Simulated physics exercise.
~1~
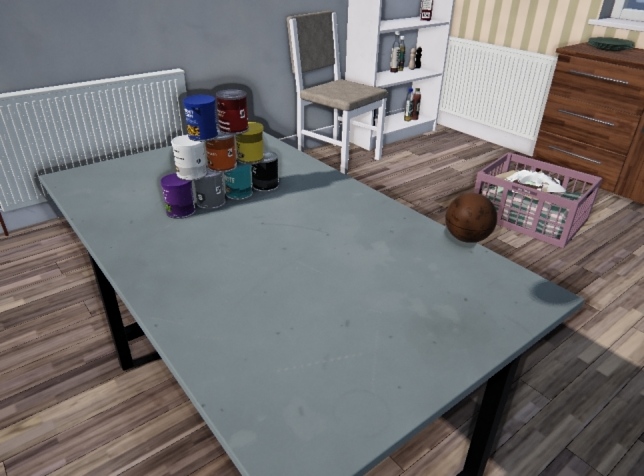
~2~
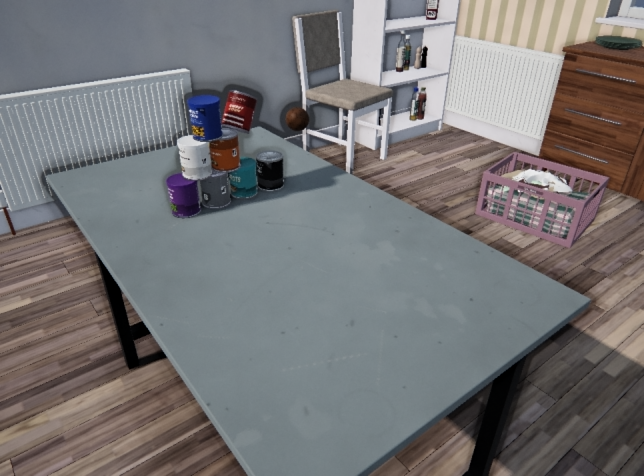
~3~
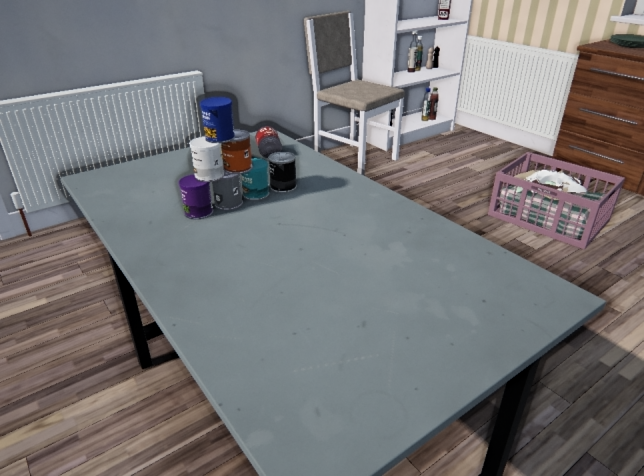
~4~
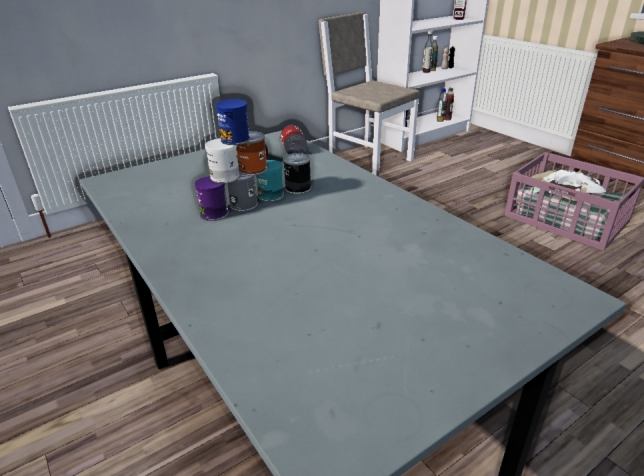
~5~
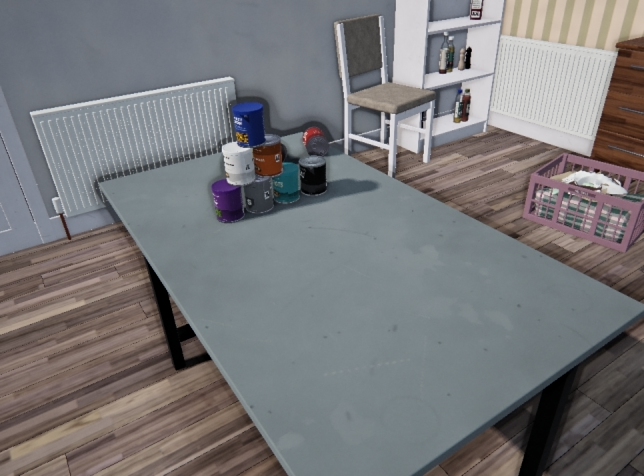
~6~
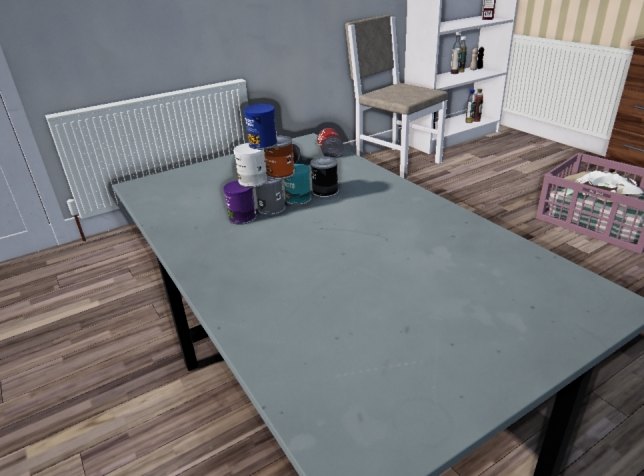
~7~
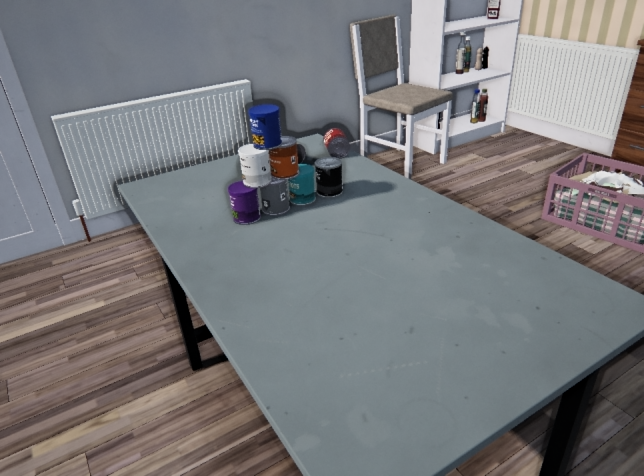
A large grey-green table held a pyramid of colourful paint tins when a brown ball flew in from the right and passed toward the chair, leaving the red and yellow tins tipped over behind the pile while the blue one stayed on top.
